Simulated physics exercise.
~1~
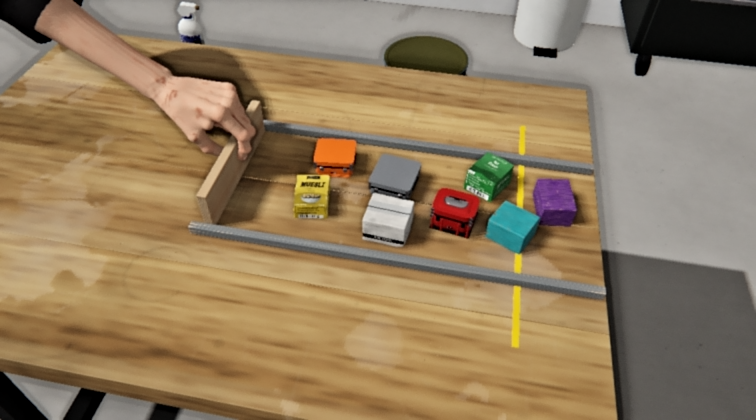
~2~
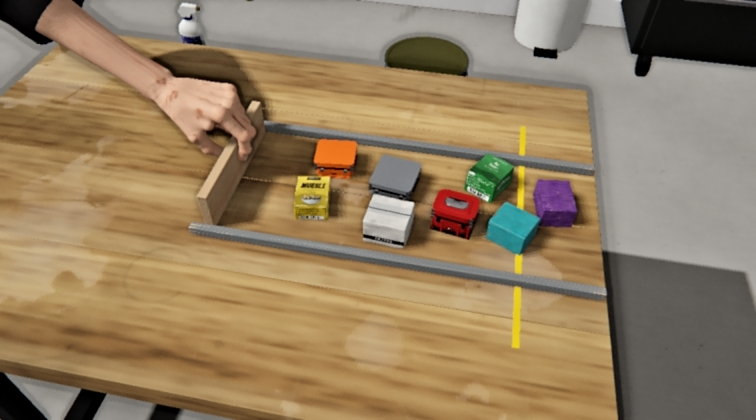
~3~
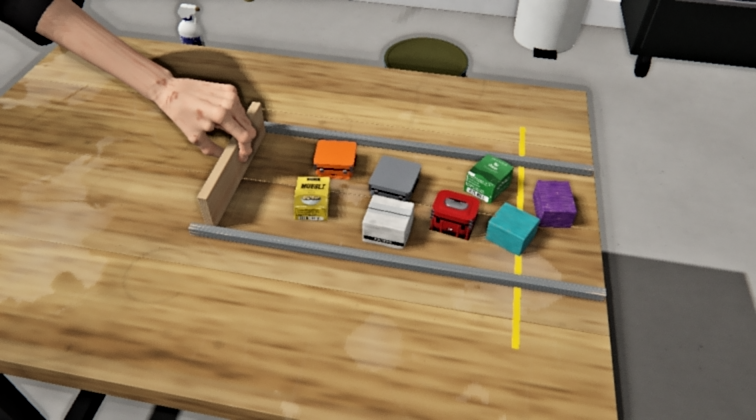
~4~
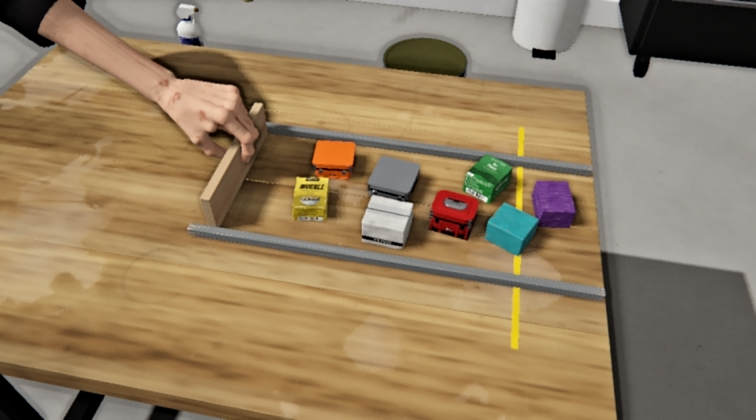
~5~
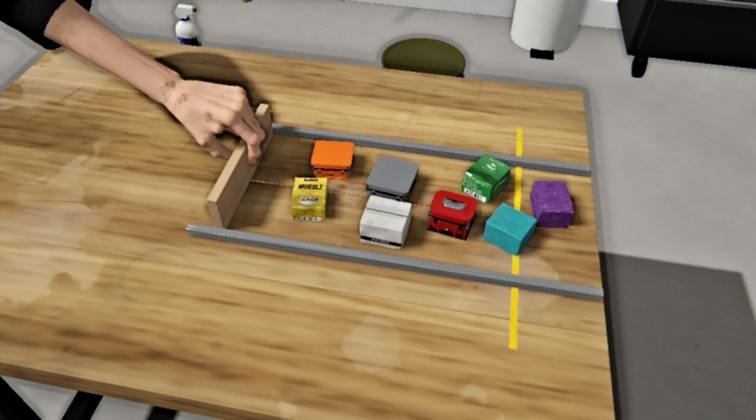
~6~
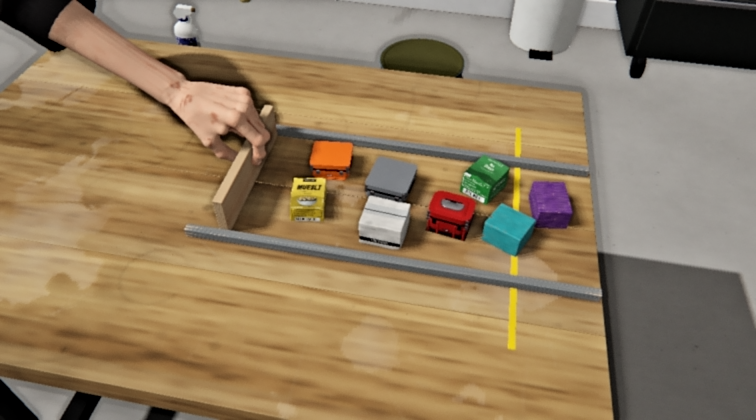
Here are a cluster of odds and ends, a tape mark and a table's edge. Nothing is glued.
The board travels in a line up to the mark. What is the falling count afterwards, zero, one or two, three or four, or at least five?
Afterwards the falling count is three or four.
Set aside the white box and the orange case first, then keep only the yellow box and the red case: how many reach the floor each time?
Well, the first time you'd get 2, and the next time 2.
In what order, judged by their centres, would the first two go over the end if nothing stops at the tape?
It's the turquoise block and then the purple block.
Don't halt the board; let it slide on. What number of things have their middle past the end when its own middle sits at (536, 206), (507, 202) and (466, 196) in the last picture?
Respectively 5, 4 and 1.
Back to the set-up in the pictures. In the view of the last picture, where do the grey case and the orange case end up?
For the grey case it's (580, 208), and for the orange case it's (538, 191).
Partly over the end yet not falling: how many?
The count would be 1.
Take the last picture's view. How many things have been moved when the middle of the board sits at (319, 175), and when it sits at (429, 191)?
The first number is 2, the next one 8.
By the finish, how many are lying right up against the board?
2 in contact.
Soon after, none off yet; purple block at rest near (550, 204); turquoise block at rest near (508, 230); green box at rest near (485, 179).
Then, none off yet; purple block moved a little near (567, 208); turquoise block moved well along near (573, 244); green box moved about its own width near (537, 182).
At rest, the number that fall off is three or four; fallen, red case, green box, turquoise block and purple block.
